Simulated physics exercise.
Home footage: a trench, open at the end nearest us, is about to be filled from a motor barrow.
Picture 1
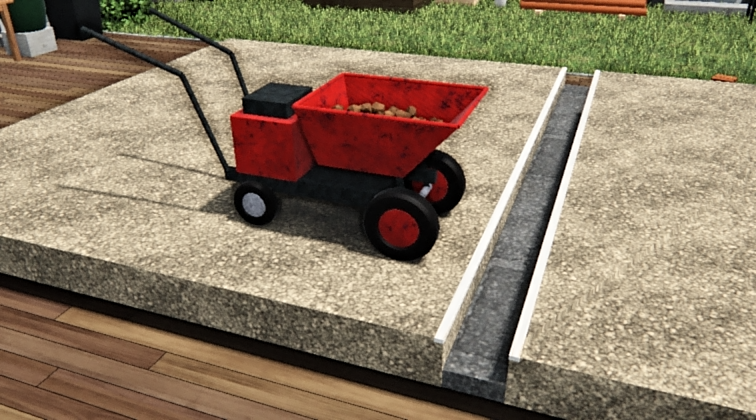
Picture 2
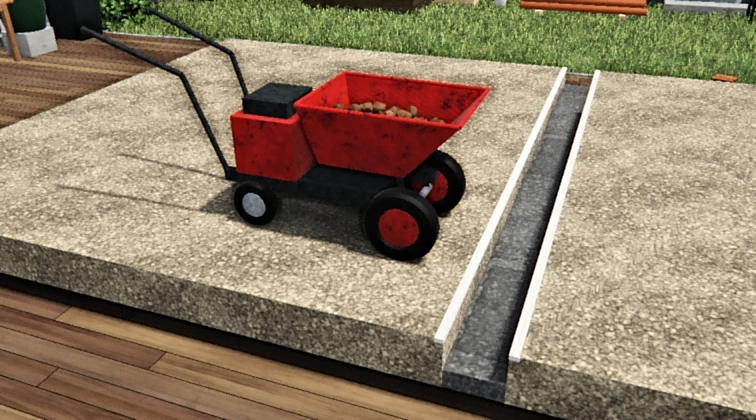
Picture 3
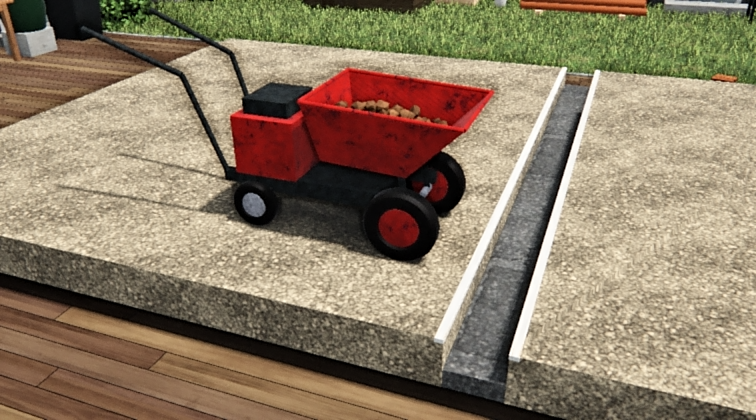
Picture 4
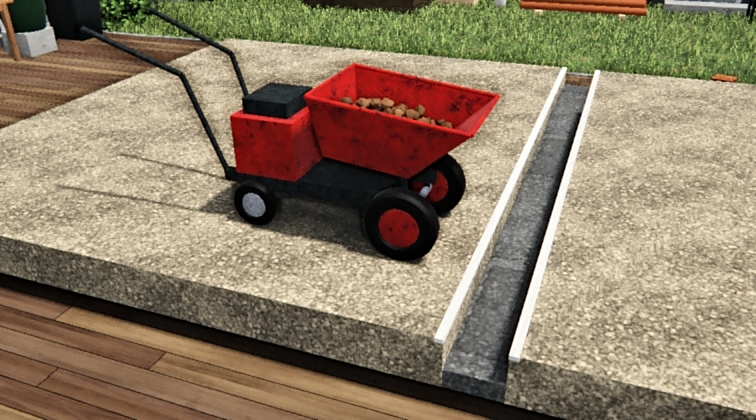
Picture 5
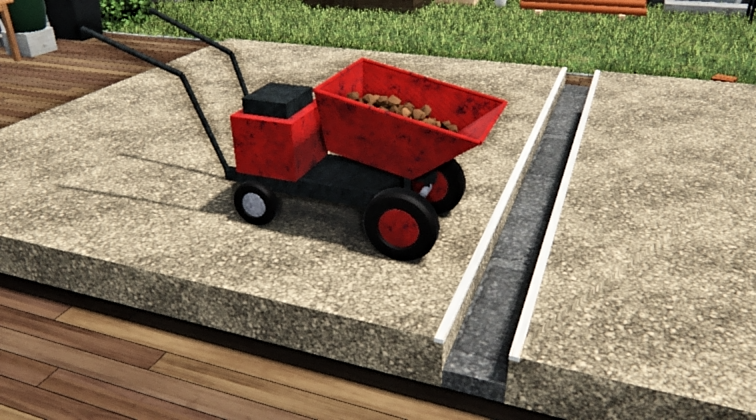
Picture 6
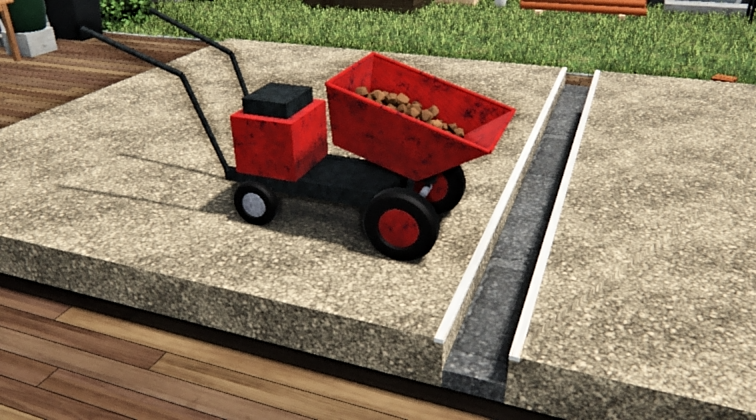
A red motor barrow with black handles and a skip of brown clods stands on a speckled, pale stone-like slab, seen from slightly above and to one side. Wooden boards lie in front, grass behind, and a grey trench edged with white strips runs to the right. The skip gradually tilts forward to the right, its back rising, while the wheels and camera stay still.
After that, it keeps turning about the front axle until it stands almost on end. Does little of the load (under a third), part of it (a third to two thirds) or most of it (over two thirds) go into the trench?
Little of it goes into the trench.
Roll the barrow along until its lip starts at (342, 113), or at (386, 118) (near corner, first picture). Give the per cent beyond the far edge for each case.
In order: 0 % and 0 %.
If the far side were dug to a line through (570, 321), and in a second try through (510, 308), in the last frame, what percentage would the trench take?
Result, try 1: 90 in a hundred; try 2: 0 in a hundred.
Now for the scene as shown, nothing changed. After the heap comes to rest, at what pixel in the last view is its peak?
Near (562, 245).
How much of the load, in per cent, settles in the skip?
It works out near 20 percent.
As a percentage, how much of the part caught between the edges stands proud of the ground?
Estimate: Around 25 %.
Soon, skip tipped steeply; all in the skip.
A while on, skip tipped steeply; nearly all in the skip; a stray few in or heaped over the trench; a small part beyond it; a stray few falling.
Towards the end, skip tipped right over; about a quarter in the skip; a small part in or heaped over the trench; about two thirds beyond it.
Finally, skip tipped right over; about a quarter in the skip; a small part in or heaped over the trench; about two thirds beyond it.
